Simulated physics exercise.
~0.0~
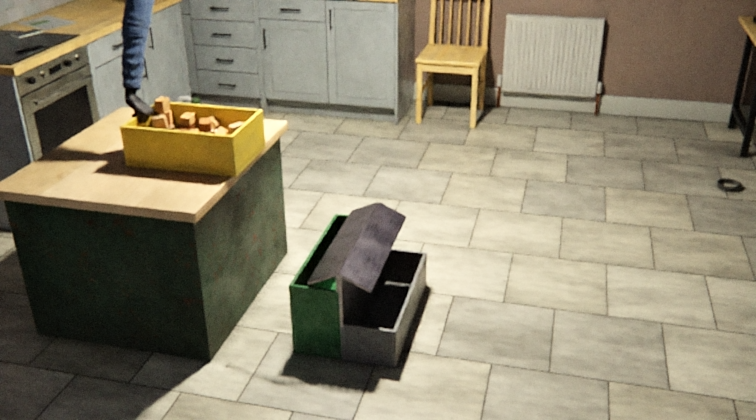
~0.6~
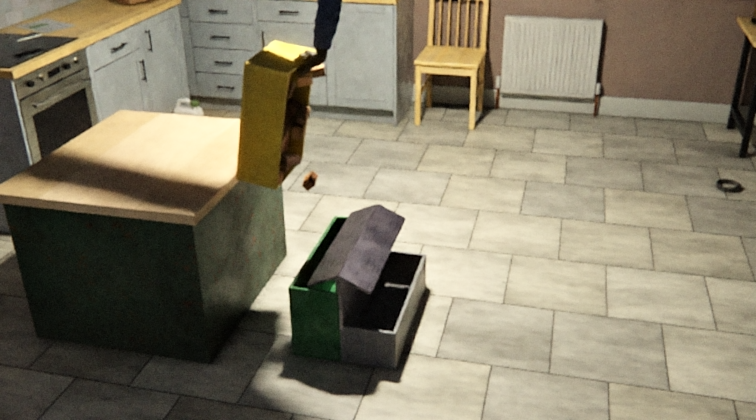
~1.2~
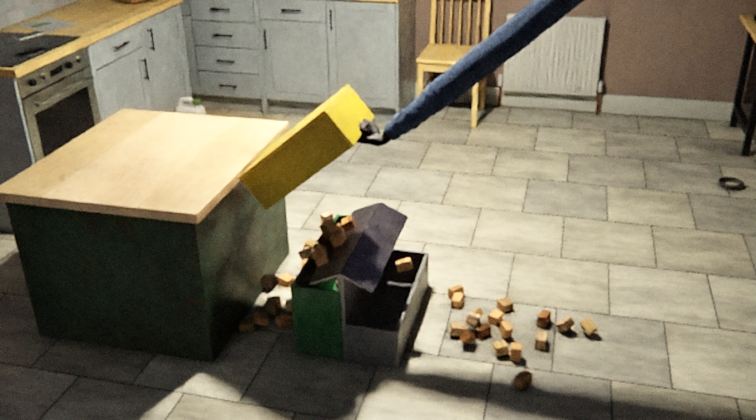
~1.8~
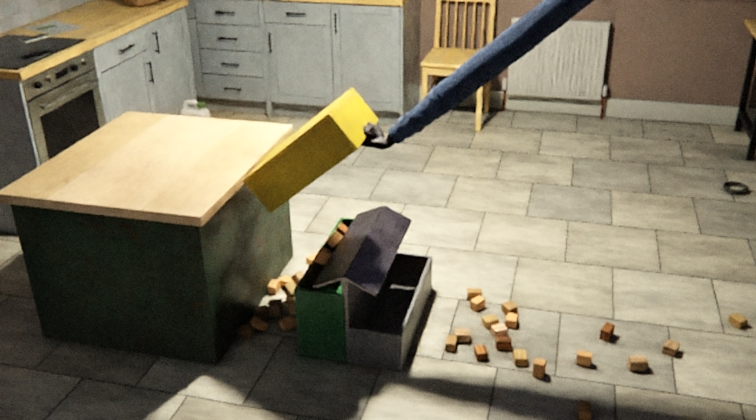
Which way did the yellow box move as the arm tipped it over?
The yellow box moved to the right, off the end of the bench.
A blue arm lifted a yellow box of wooden blocks off the end of a bench and tipped it over above a green bin and a grey tub, spilling blocks onto the ridge and the floor on both sides, then held the box tilted.
